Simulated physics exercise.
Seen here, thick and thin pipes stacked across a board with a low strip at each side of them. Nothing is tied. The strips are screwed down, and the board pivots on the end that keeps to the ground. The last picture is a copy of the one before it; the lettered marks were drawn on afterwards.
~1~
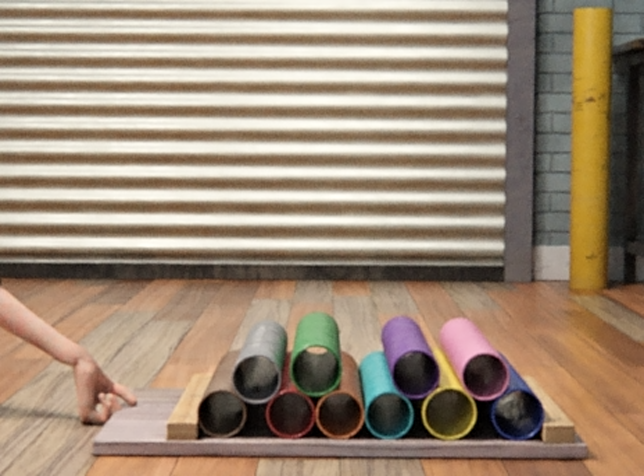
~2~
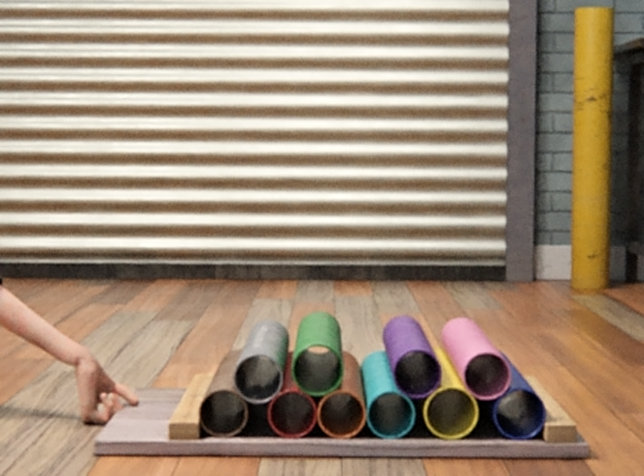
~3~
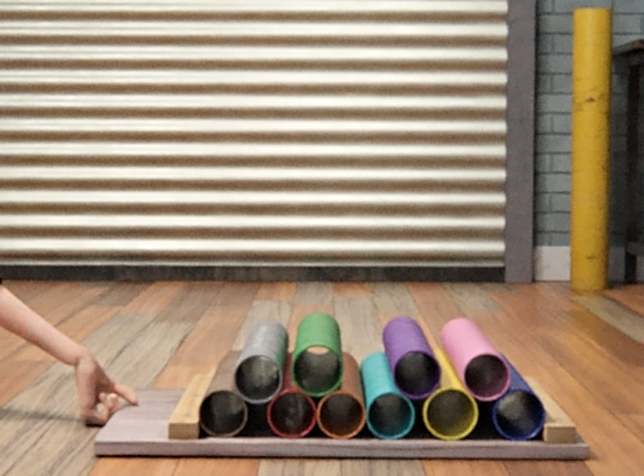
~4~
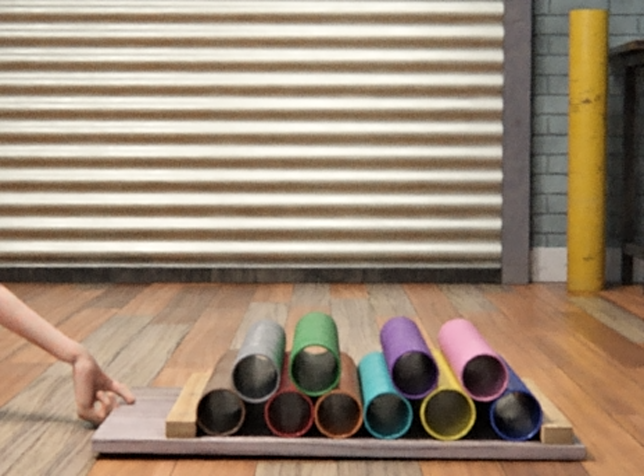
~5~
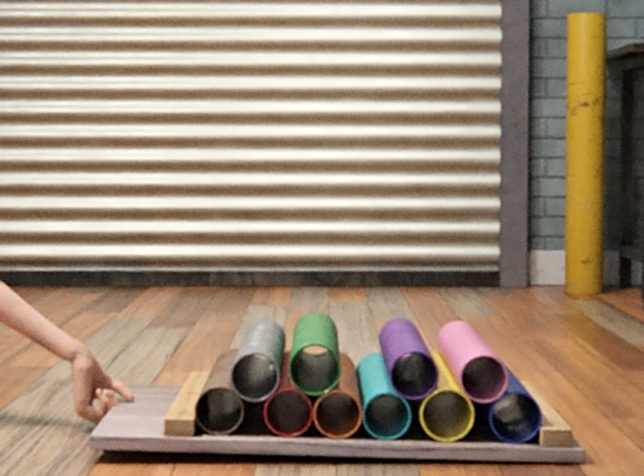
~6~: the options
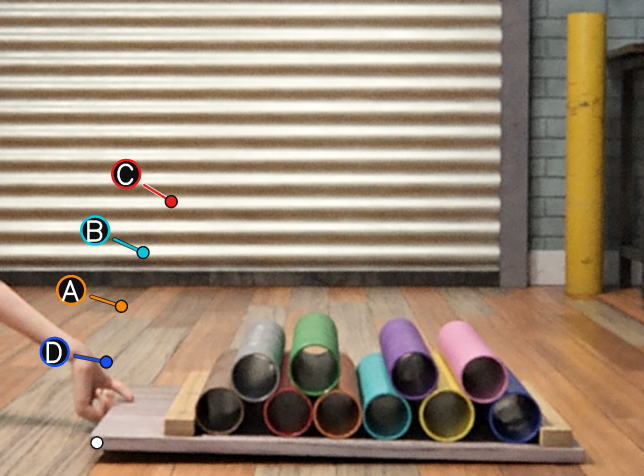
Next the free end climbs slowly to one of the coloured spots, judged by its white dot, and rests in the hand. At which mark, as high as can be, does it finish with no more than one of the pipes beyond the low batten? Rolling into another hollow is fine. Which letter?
Up to B.
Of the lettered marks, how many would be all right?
Three of them.
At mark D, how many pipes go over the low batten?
The count is none.
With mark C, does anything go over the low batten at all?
At C: Yes.
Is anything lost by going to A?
No.
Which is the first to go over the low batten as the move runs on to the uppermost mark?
The pink one.
On the marked copy, A at (122, 306); B at (143, 253); C at (172, 202); D at (106, 362); the white dot at (97, 443).
Taking B. A third of the way, board at 16°.
Two thirds of the way, board at 25°.
When it is over, board at 25°, none over the low batten.
As for the rest, A none over the low batten; C three over the low batten (green, purple, pink); D none over the low batten.
